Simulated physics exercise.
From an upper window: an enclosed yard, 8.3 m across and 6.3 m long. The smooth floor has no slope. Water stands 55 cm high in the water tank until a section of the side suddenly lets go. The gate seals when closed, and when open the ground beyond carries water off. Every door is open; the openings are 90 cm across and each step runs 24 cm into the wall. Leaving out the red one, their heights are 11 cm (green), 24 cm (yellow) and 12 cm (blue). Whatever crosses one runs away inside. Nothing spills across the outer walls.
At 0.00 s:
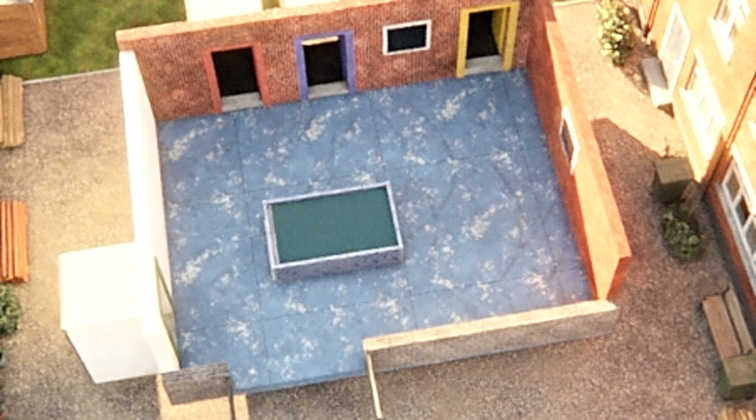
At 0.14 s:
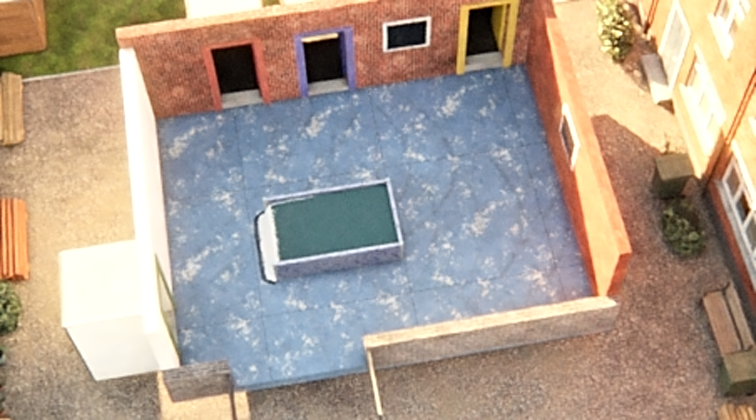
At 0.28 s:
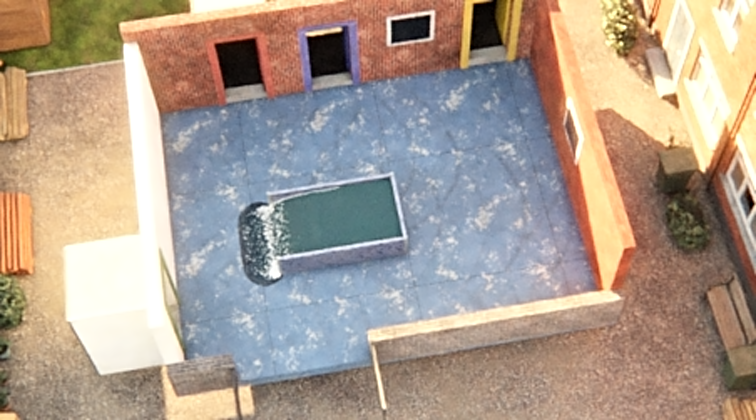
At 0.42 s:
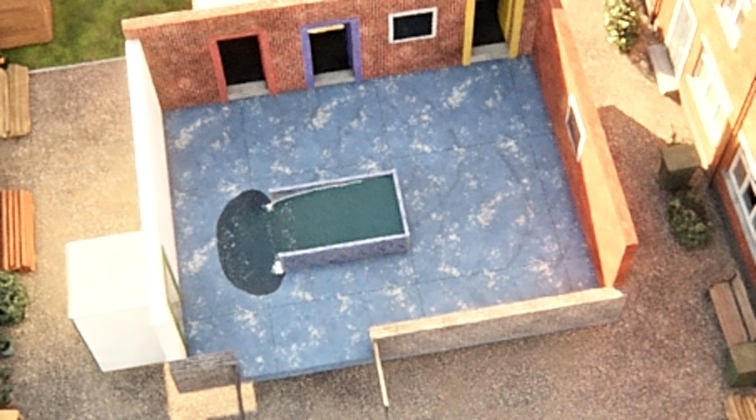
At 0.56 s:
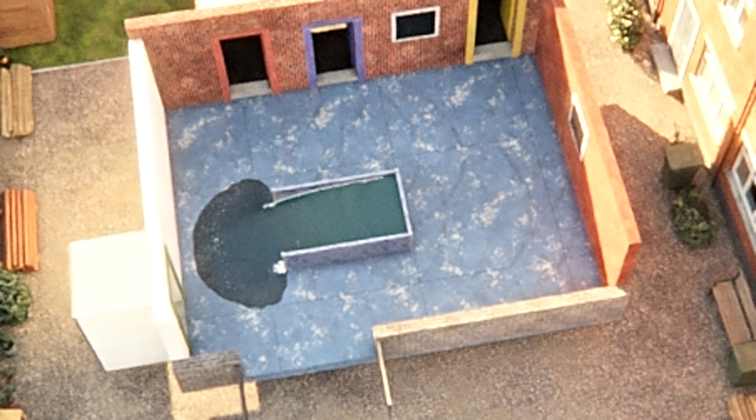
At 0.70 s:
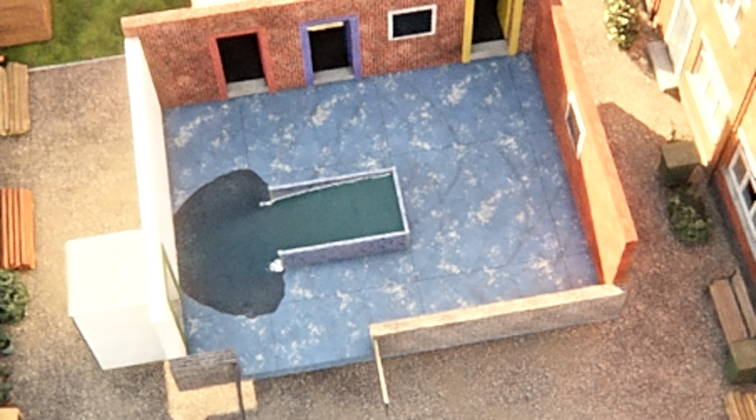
At the start, a rectangular tank of still, dark green water stands on the blue floor of a brick-walled yard. Its left end opens and water pours out in a white, foaming rush, then spreads leftward across the floor as a widening, dark, rounded sheet, nearing the pale left wall.
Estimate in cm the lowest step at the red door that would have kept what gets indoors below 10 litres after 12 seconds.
At least 8 cm or so.
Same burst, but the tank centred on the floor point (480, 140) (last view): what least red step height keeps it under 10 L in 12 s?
About 8.0 cm.
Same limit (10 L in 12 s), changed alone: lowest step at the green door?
Roughly 16 cm at green.
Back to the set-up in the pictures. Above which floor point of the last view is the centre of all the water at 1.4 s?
At about (292, 235).
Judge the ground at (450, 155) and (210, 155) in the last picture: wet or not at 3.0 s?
In turn: Still dry, under water.
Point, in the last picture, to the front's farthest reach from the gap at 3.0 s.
Near (162, 114).
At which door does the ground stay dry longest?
It is the yellow one.
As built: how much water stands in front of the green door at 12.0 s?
About 3.5 cm.
After 1.4 s water covers 15 % of the floor, deepest (32 cm) near (186, 257); it has not reached the red door.
After 3.0 s water covers 25 % of the floor, deepest (31 cm) near (188, 364); 4 cm at the red door, 0 litres in over its 19 cm step.
After 12.0 s water covers 95 % of the floor, deepest (7 cm) near (585, 264); 4 cm at the red door, 0 litres in over its 19 cm step.
At the red door as built, the water arrived by 2.9 s and peaked near 12 cm at 4.4 s.
With a step of 6.5 cm, 18 litres would have come in within the 12 s; with 10 cm, 3 litres. So under 10 litres takes about 8 cm.
